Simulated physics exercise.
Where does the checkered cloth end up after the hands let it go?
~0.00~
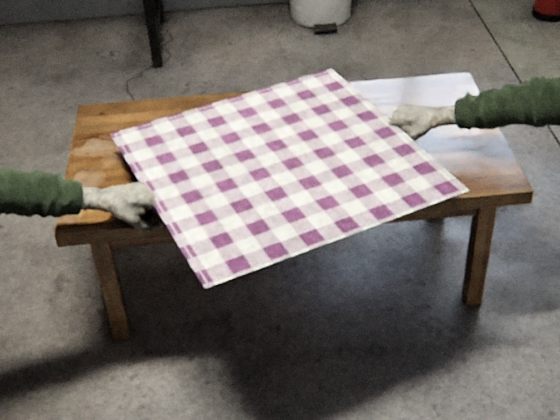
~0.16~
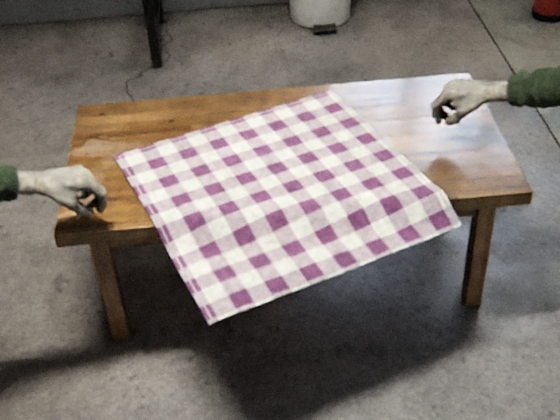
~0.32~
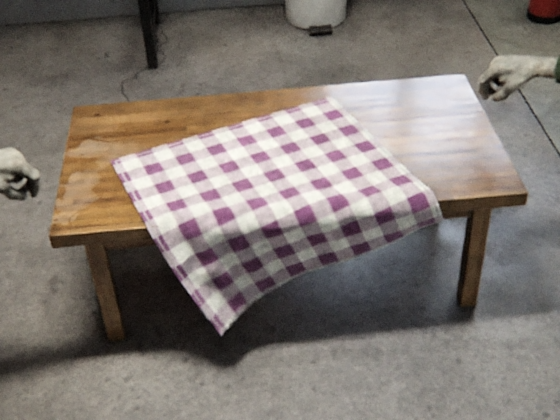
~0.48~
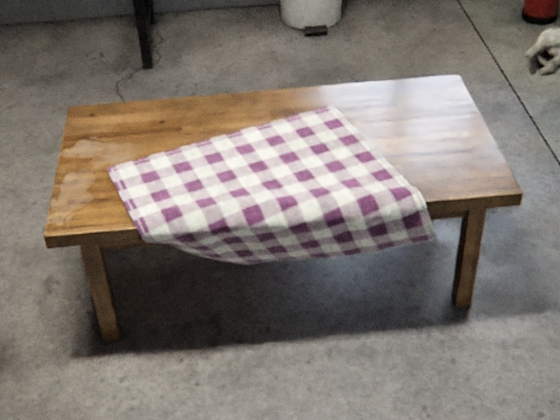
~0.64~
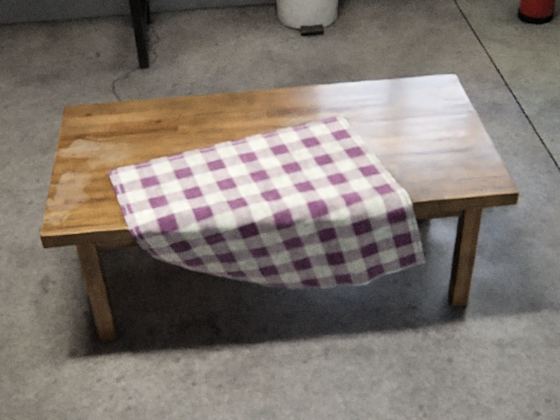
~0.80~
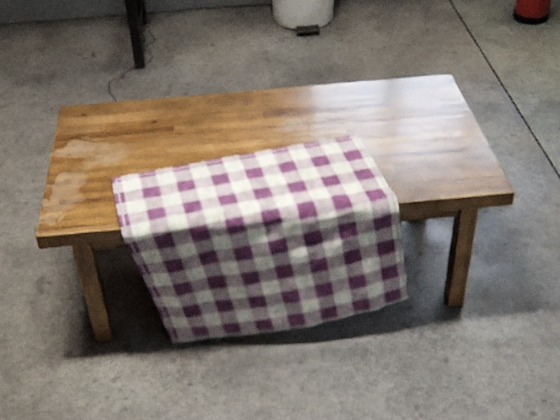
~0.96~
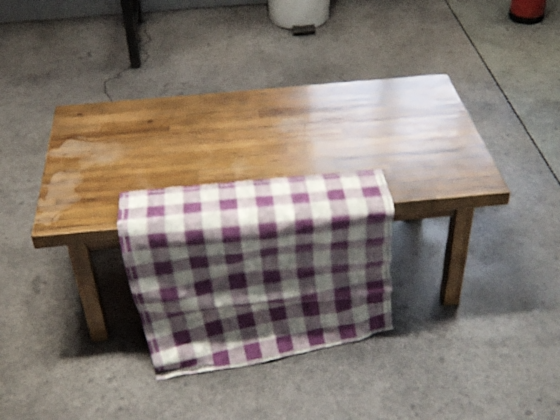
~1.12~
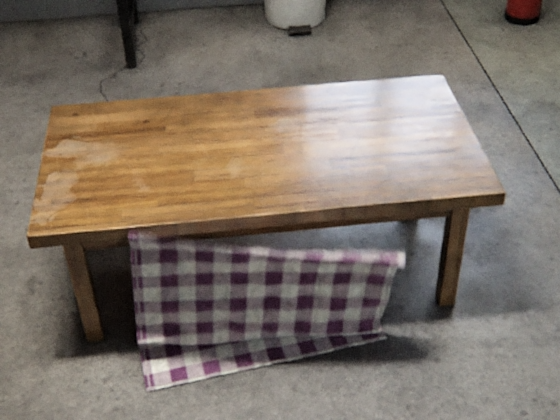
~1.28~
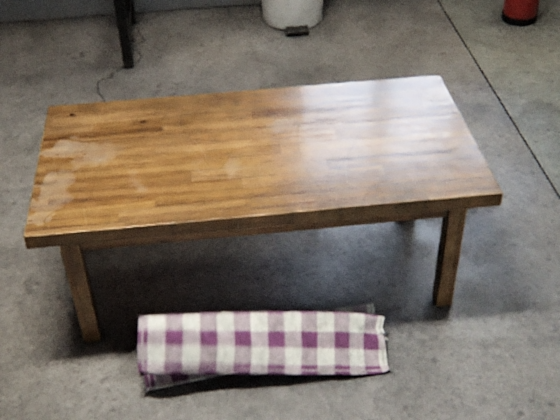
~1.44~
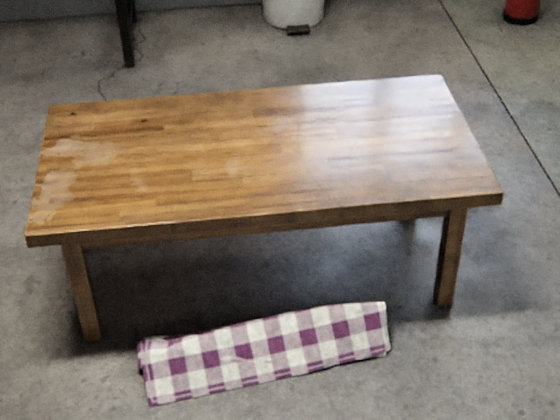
It slides off the front edge of the wooden table and ends up in a crumpled strip on the floor.
A checkered cloth released by two hands slides off the table's front edge onto the floor.
